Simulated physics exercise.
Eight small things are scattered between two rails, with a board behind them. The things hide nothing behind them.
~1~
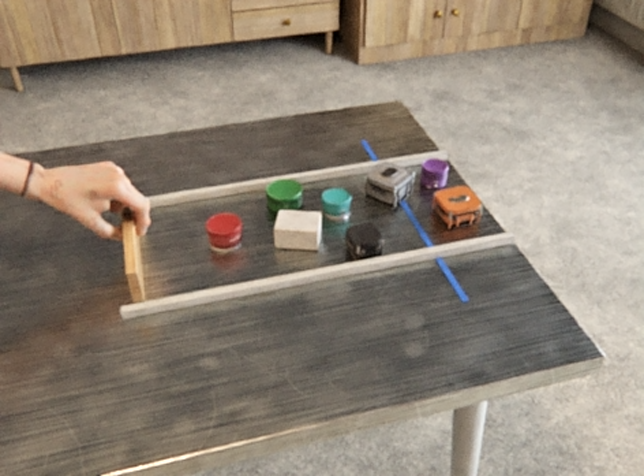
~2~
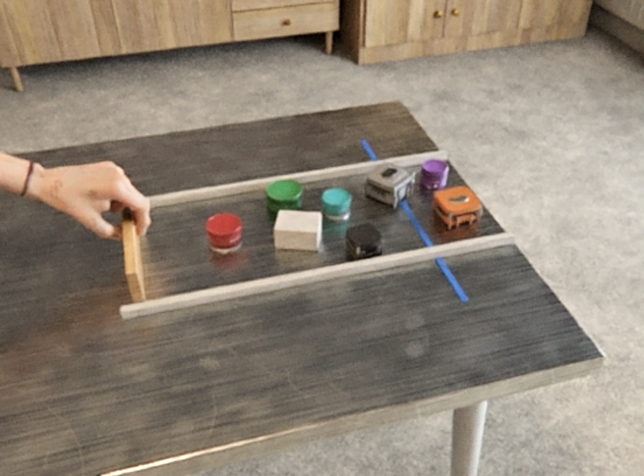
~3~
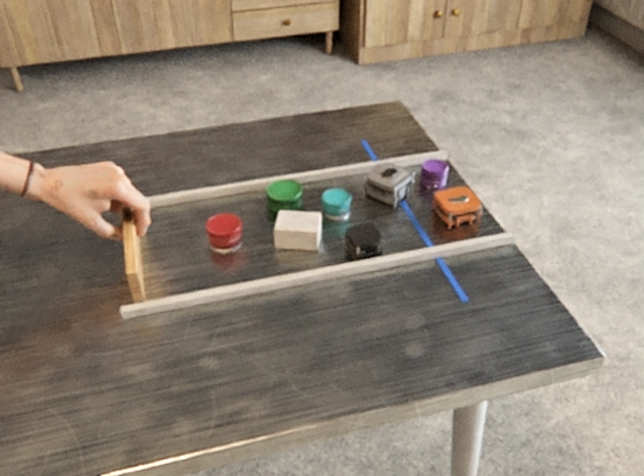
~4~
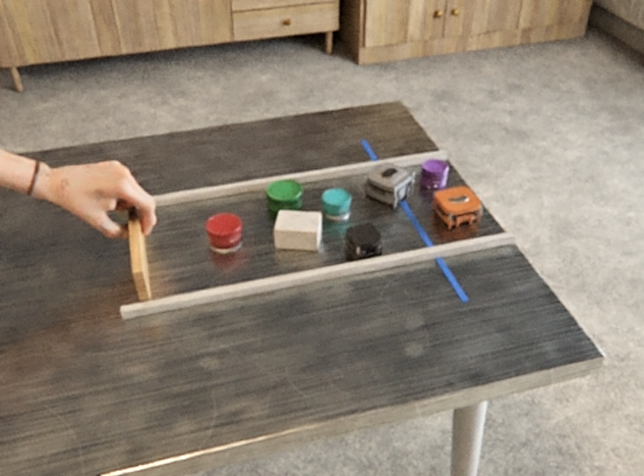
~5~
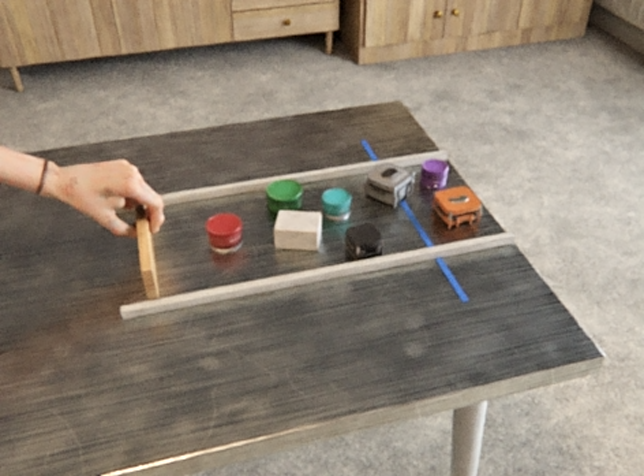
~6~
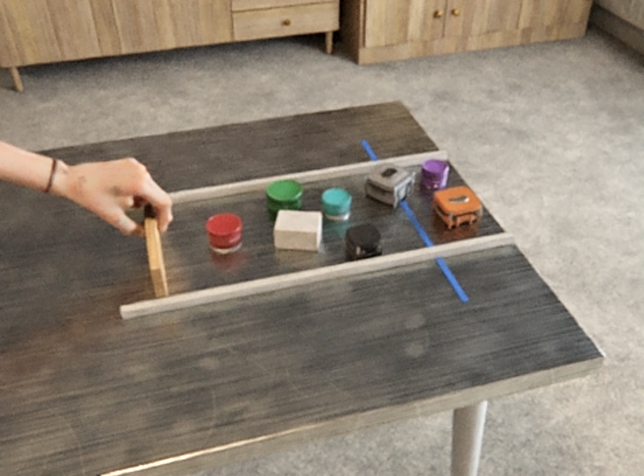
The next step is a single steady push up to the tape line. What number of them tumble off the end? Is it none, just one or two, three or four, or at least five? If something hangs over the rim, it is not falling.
The number that drop off is just one or two.
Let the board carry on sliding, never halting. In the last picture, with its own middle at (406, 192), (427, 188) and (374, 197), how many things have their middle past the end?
1, 2 and 0.
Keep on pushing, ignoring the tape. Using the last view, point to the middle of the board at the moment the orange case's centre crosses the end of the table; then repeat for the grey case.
Estimated middle: (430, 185), and (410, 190) for the other.
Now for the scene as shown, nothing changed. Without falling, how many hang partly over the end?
Count of overhanging things: 1.
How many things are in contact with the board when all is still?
The count in contact is 4.
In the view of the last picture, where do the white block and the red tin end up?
The one named first is at (430, 211), the next at (417, 191).
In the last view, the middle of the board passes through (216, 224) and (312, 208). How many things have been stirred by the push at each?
First 1, after that 5.
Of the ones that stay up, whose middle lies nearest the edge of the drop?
Grey case.
Early on, none off yet; purple tub at rest near (434, 174); orange case at rest near (457, 208); grey case at rest near (389, 185).
Finally, the number that fall off is one or two; lost, purple tub.
